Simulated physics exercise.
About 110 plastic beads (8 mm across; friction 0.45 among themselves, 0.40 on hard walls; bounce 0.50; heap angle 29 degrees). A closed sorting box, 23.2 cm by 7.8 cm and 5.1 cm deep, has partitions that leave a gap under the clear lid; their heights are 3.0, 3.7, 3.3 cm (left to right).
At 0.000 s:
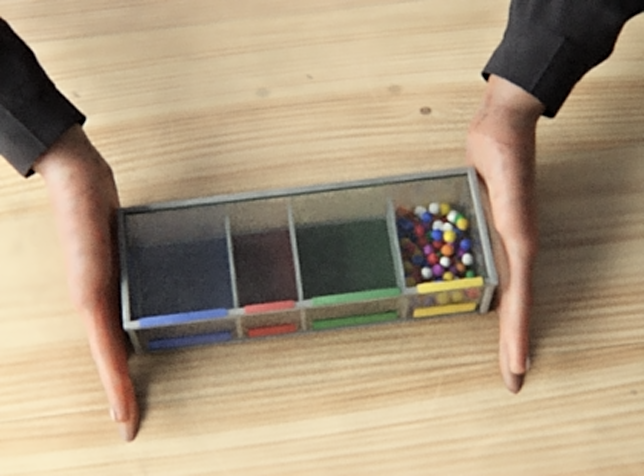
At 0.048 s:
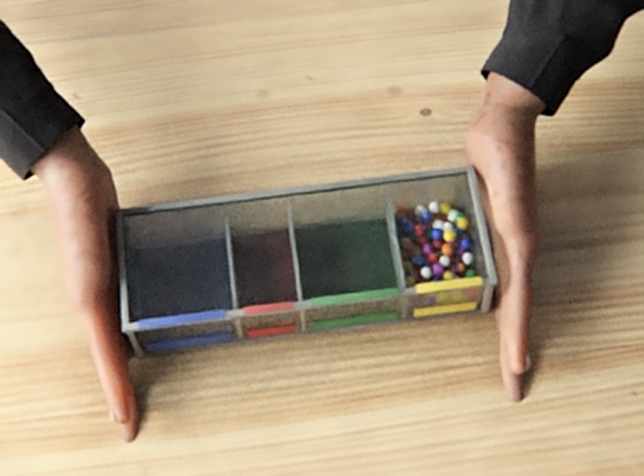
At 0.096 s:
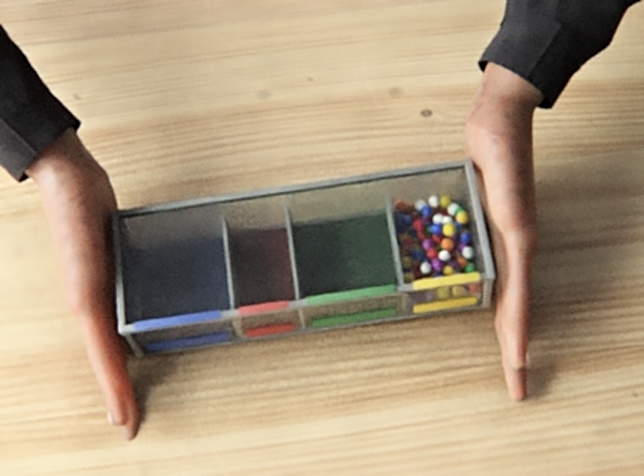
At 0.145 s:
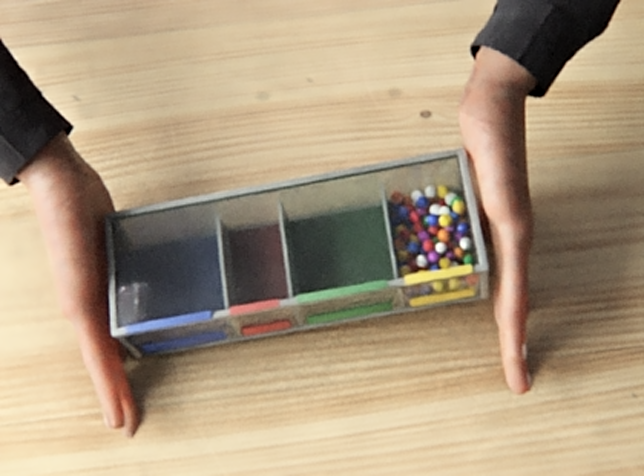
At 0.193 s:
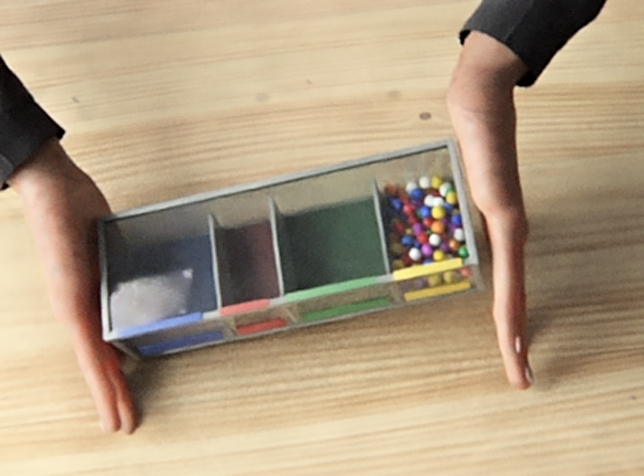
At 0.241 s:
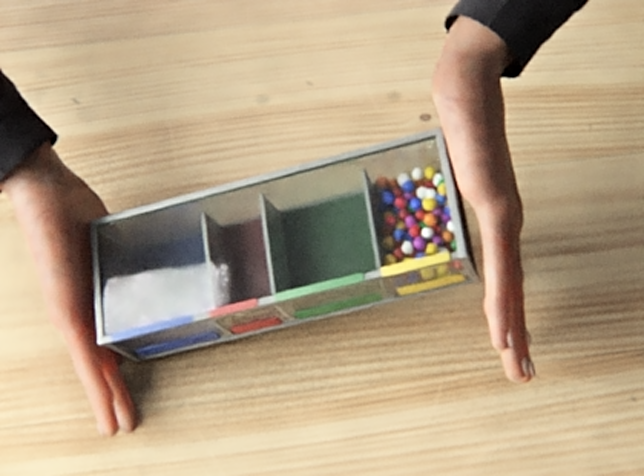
Two hands tilting a clear four-section box of colourful beads, its right end rising while the beads stay in the yellow-marked section.
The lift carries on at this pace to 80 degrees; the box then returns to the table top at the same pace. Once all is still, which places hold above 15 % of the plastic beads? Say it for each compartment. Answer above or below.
Red: Below, blue: Below, green: Above, yellow: Above.
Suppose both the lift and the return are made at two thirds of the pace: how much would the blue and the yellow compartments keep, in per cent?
In that case blue 5, yellow 80.
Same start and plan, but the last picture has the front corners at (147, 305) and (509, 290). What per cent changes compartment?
It would be near 0 per cent.
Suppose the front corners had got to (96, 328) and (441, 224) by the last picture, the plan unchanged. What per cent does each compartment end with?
Red 5; blue 10; green 35; yellow 50.
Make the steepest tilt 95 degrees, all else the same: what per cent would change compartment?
Some 65 per cent.
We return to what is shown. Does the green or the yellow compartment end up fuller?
The yellow one has more.
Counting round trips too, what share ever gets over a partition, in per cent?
About 45 per cent.
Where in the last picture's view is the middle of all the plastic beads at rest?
At about (406, 288).
After 0.97 s, tilt 79 degrees; green 5 %, yellow 95 %.
Then, at 1.45 s, tilt 34 degrees; red 5 %, blue 5 %, green 35 %, yellow 55 %.
After 2.01 s, tilt 0 degrees; red 5 %, blue 5 %, green 35 %, yellow 55 %.
At rest (2.5 s), red 5 %, blue 5 %, green 35 %, yellow 55 %.
